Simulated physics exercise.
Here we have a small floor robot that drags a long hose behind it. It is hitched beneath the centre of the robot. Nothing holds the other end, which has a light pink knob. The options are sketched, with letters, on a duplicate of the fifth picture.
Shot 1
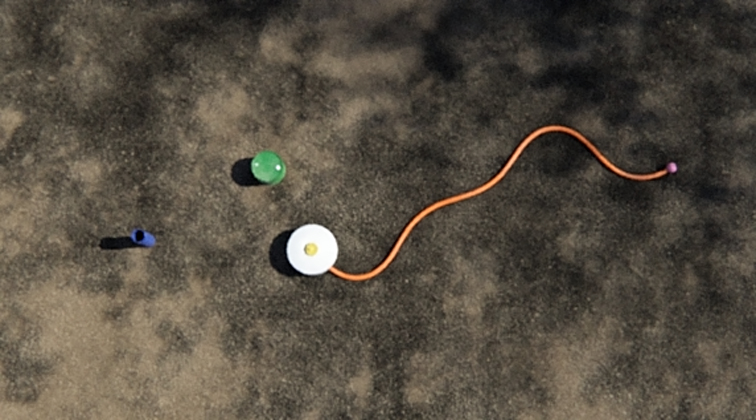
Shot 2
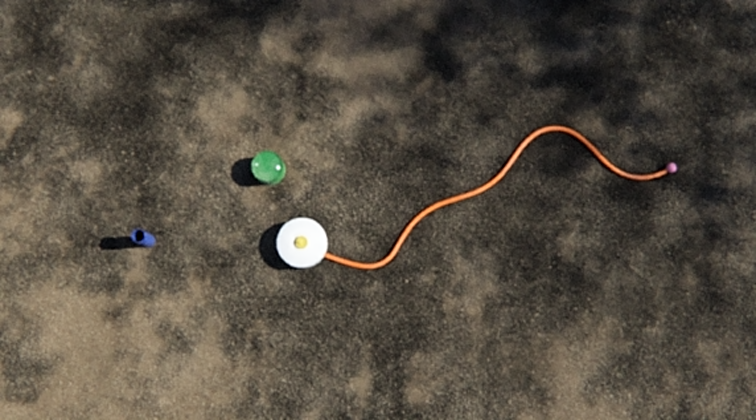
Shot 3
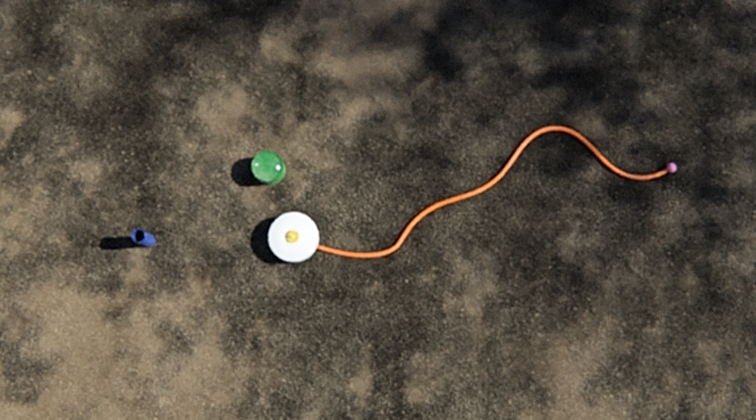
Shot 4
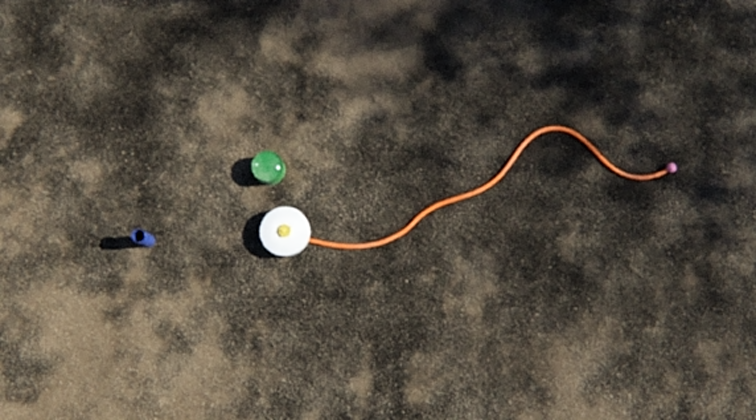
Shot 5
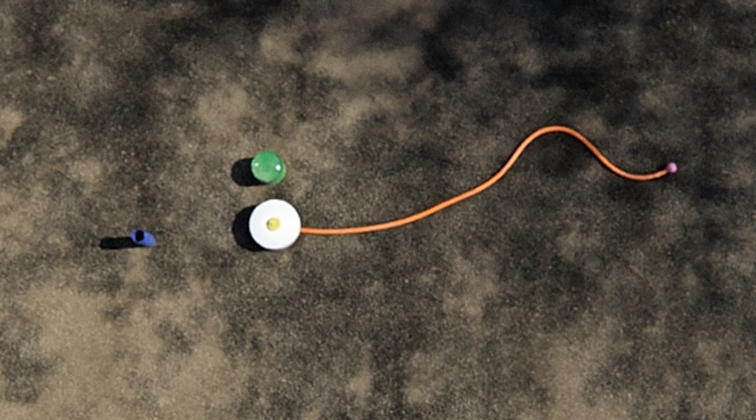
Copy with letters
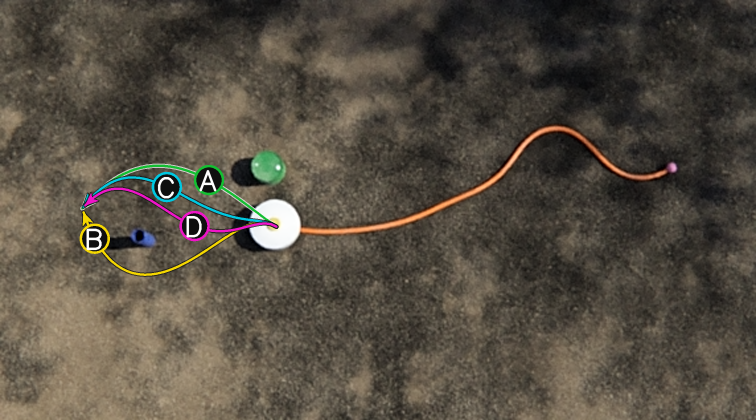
In this clip, a round white robot trailing a long orange hose moves slowly up and to the left toward a green tub, gradually straightening the nearest curve of hose, while the tub, a blue post and the hose's pink far end stay still.
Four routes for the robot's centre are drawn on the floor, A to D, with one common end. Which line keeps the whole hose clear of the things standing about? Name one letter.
With D nothing is caught.
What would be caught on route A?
It meets the green tub.
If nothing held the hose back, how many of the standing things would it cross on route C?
In all, one.
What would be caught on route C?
The green tub.
On the marked copy, A from (276, 227) via (182, 169) to (82, 208); B from (276, 227) via (169, 270) to (83, 212); C from (276, 227) via (177, 192) to (84, 207); D from (276, 227) via (174, 215) to (85, 205).
Following D. Soon after the start, robot (196, 226), middle of the hose (424, 191), free end (642, 170).
Later, robot (127, 189), middle of the hose (357, 196), free end (576, 173).
In the end, robot (79, 207), middle of the hose (310, 192), free end (529, 178); nothing has been touched.
As for the rest, A meets the green tub; B meets the blue post; C meets the green tub.
